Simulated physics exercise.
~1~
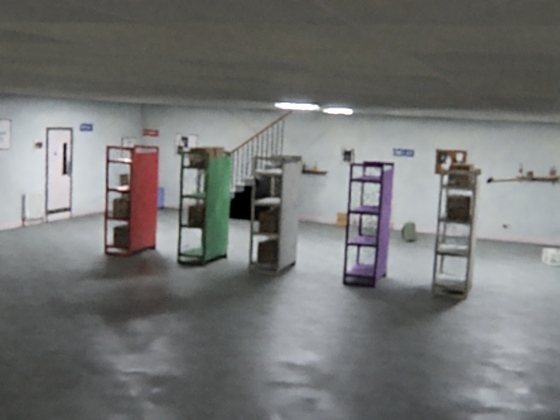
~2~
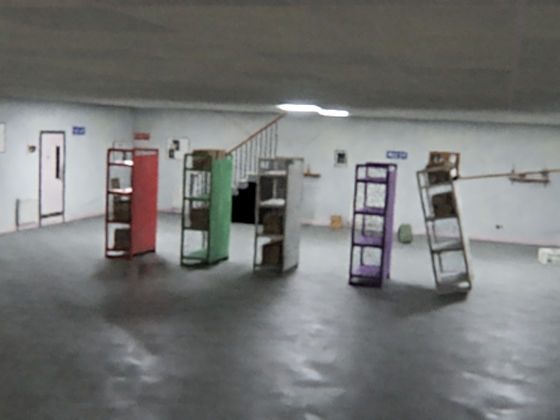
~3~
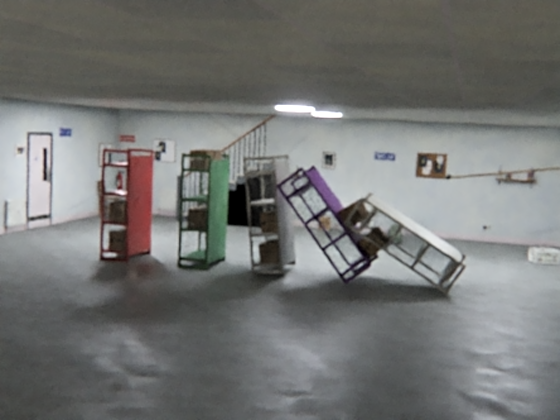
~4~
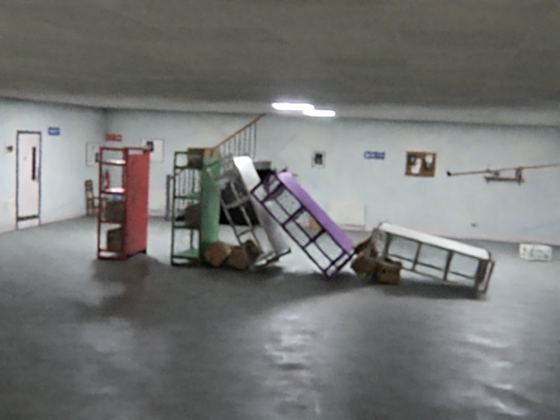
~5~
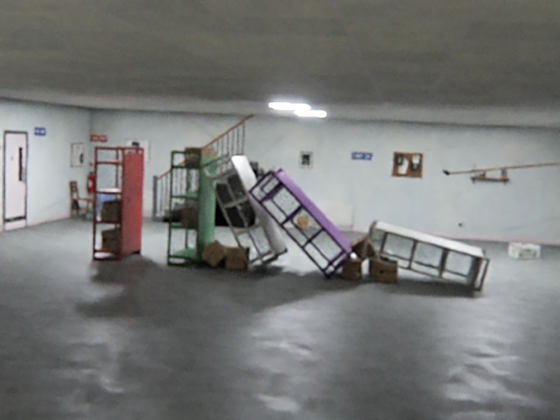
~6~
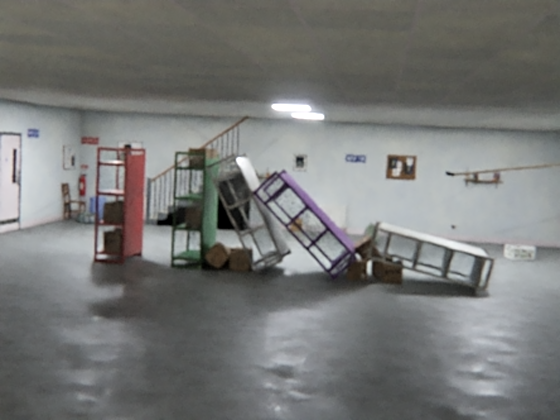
At first, five open shelf units stand in a row across a grey floor, red and green at the left, then a grey one, a purple one and a pale one at the right, where a thin pole reaches in. The pale unit tips leftward against the purple unit. The purple unit leans over in turn, while the pale one slides down toward the floor. The purple unit then tilts the grey one against the green, and brown cartons spill out. Finally everything settles, with the pale unit nearly flat, purple and grey leaning, and green and red upright.
